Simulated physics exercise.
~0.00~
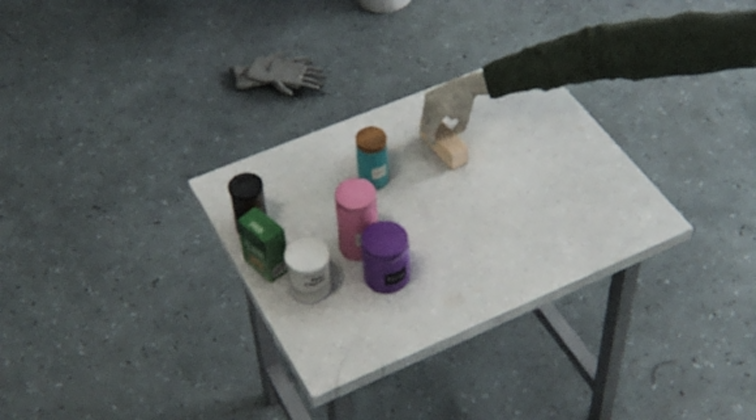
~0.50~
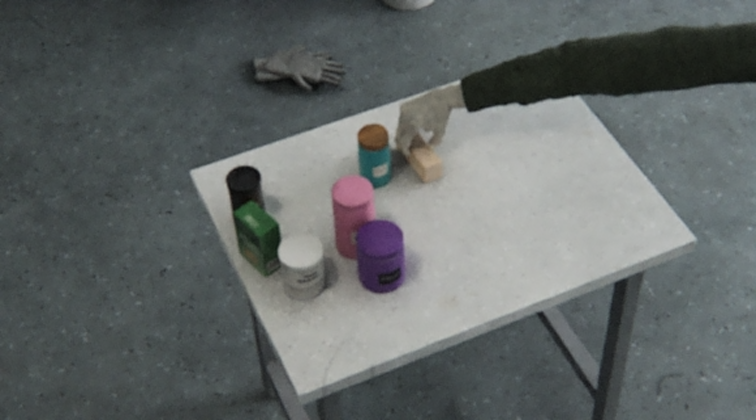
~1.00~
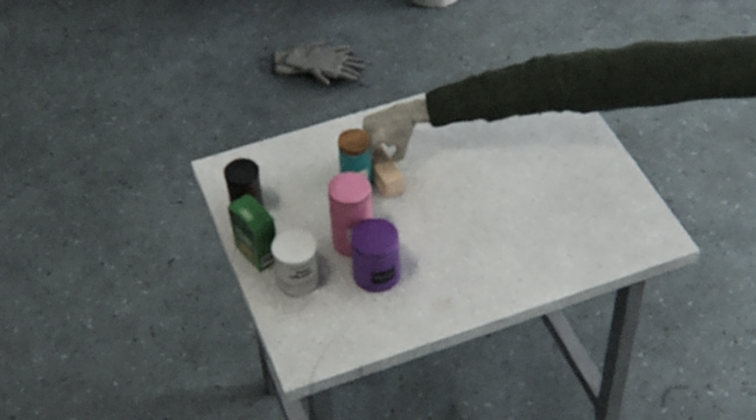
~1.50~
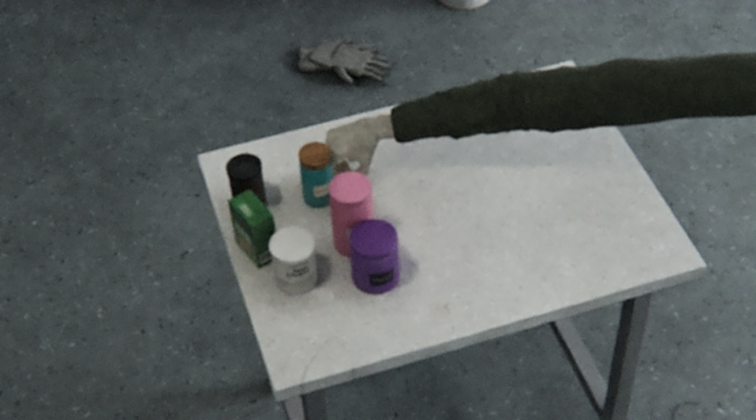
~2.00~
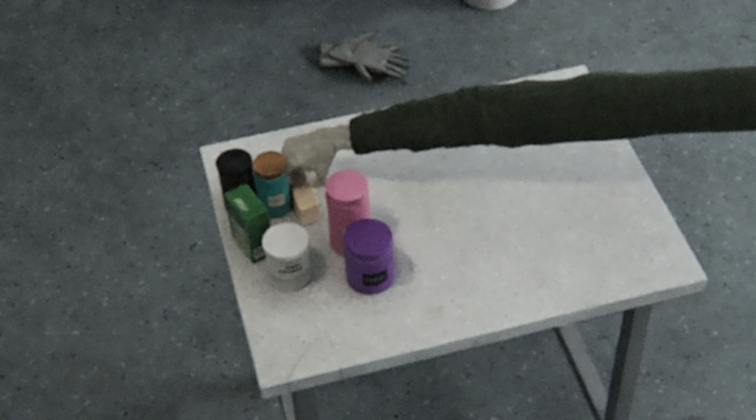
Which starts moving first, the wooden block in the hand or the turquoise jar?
The wooden block starts moving first, sliding left while the turquoise jar is still in its place. The jar only begins to move afterwards.
